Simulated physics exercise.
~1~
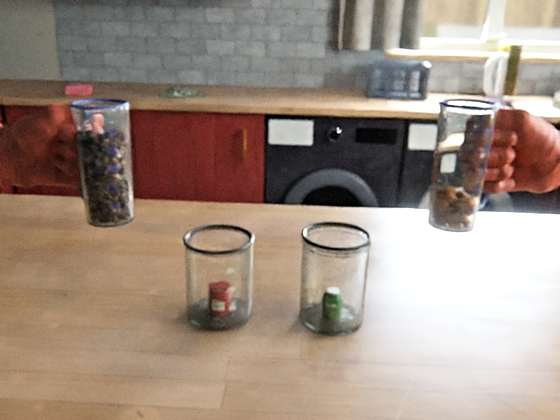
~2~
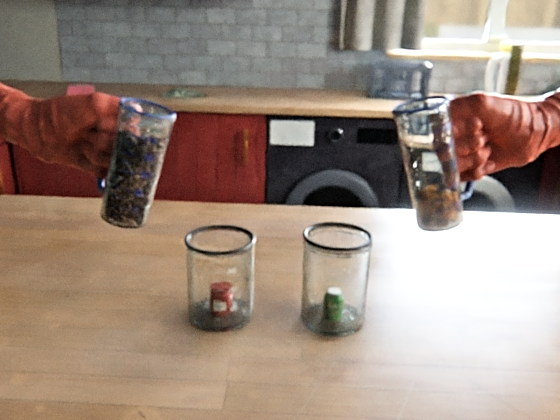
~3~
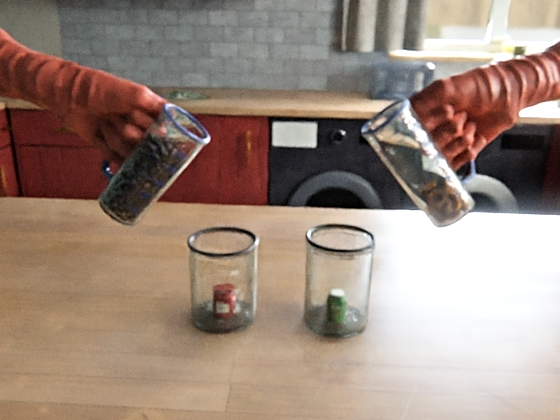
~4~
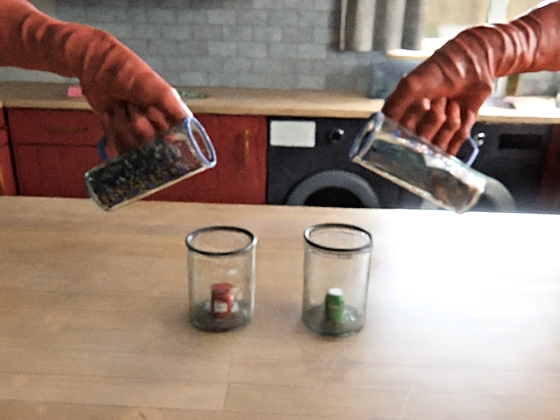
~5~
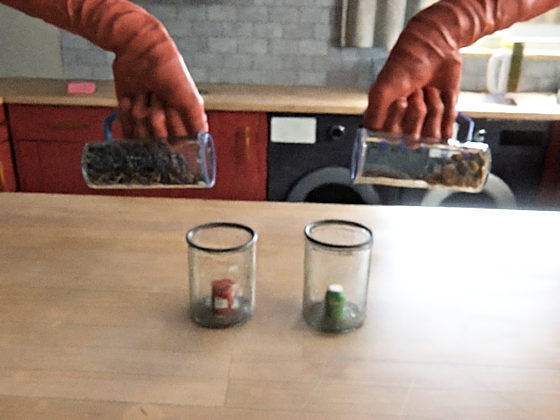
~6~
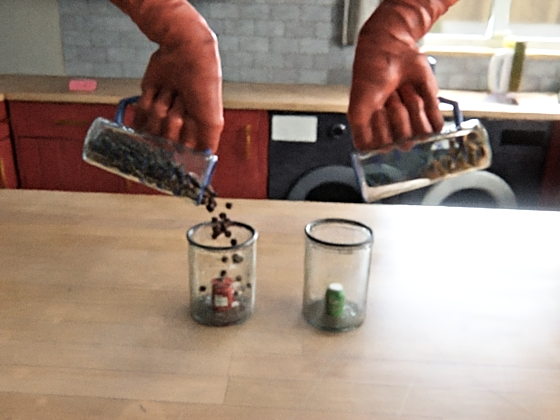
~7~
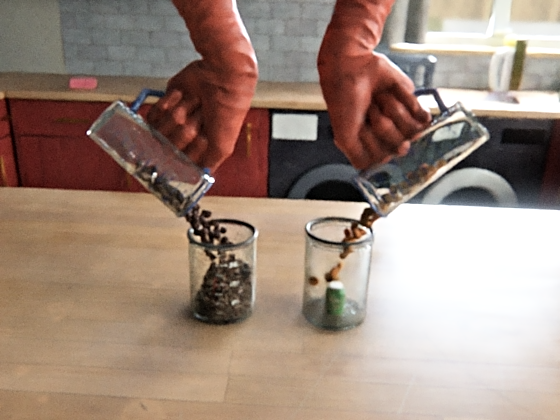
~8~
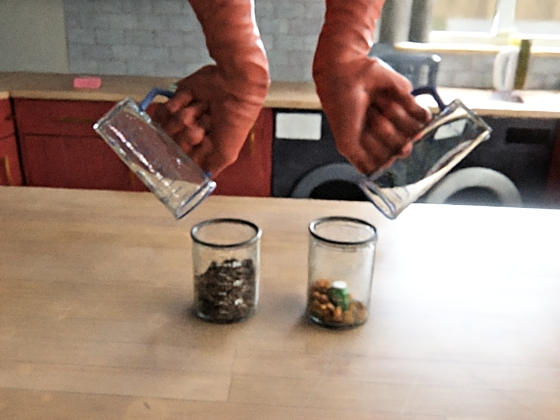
To begin with, two red-gloved hands hold up filled clear cups above a wooden counter, where two open glasses stand, the left with a small red object inside and the right with a small green one. The hands move inward and tip the cups onto their sides. Dark pieces start tumbling from the left cup into the left glass while the right cup still holds its load. Then both cups tilt further, and orange-brown pieces drop into the right glass. Finally both cups are empty, the red object is buried, and the green one still shows above its shallower fill.
